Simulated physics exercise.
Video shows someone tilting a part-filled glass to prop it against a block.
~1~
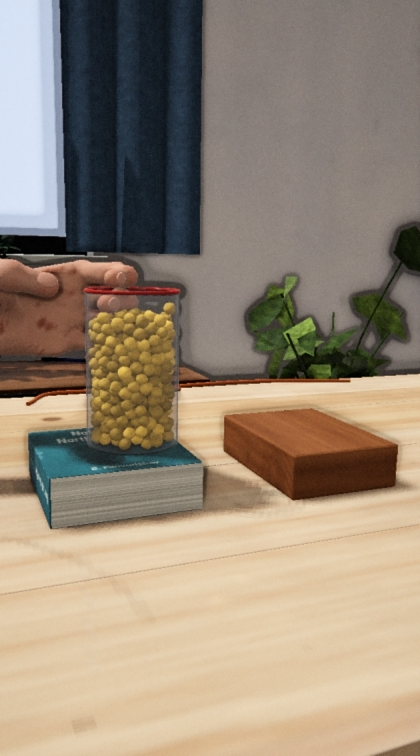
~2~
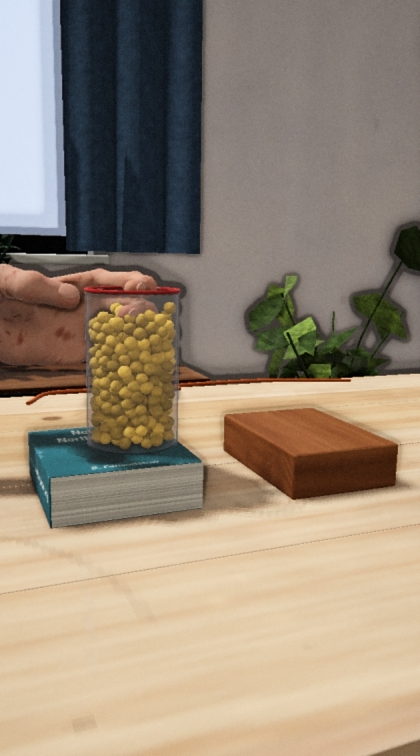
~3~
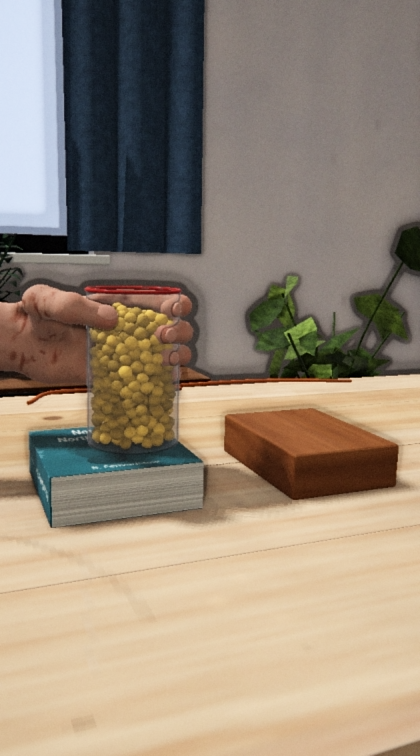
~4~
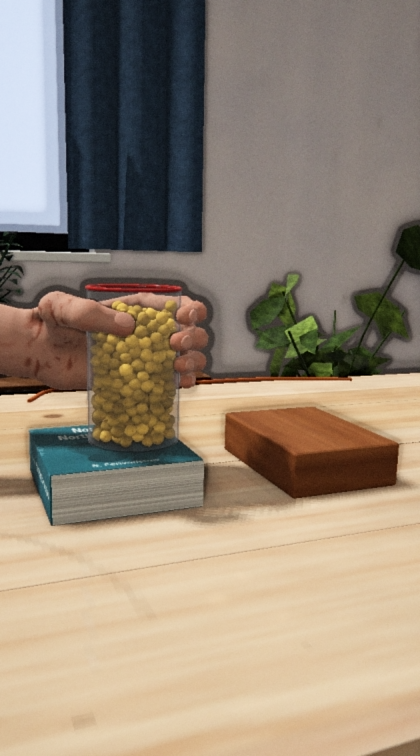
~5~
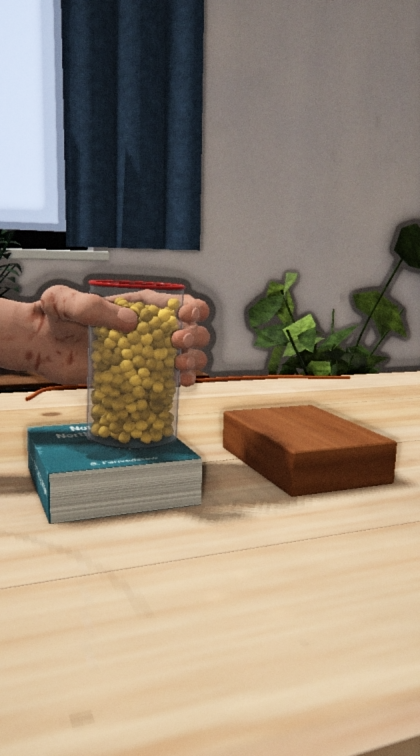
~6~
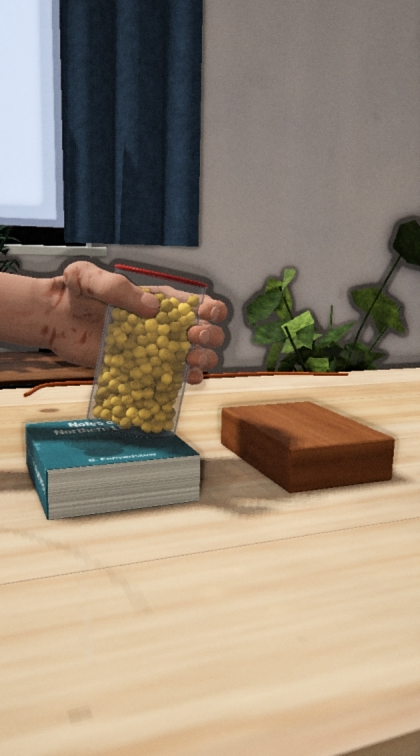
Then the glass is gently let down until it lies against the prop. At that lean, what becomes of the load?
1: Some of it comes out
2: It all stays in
1, some of it comes out.
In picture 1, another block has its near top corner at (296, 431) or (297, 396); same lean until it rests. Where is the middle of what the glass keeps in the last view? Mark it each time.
(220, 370), then (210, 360).
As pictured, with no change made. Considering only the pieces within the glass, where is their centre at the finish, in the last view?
(234, 391) or thereabouts.
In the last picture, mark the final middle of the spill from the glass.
Once it settles, the centre lies close to (320, 414).
Then, 0.45 s past the last view, the glass leans 41°; everything is still inside.
Then, 0.92 s past the last view, the glass leans 73°; everything is still inside.
Then, 1.49 s past the last view, the glass rests on the block at 90°; a small part of the puffed corn balls out of it.
Finally, the glass rests on the block at 90°; a small part of the puffed corn balls out of it.
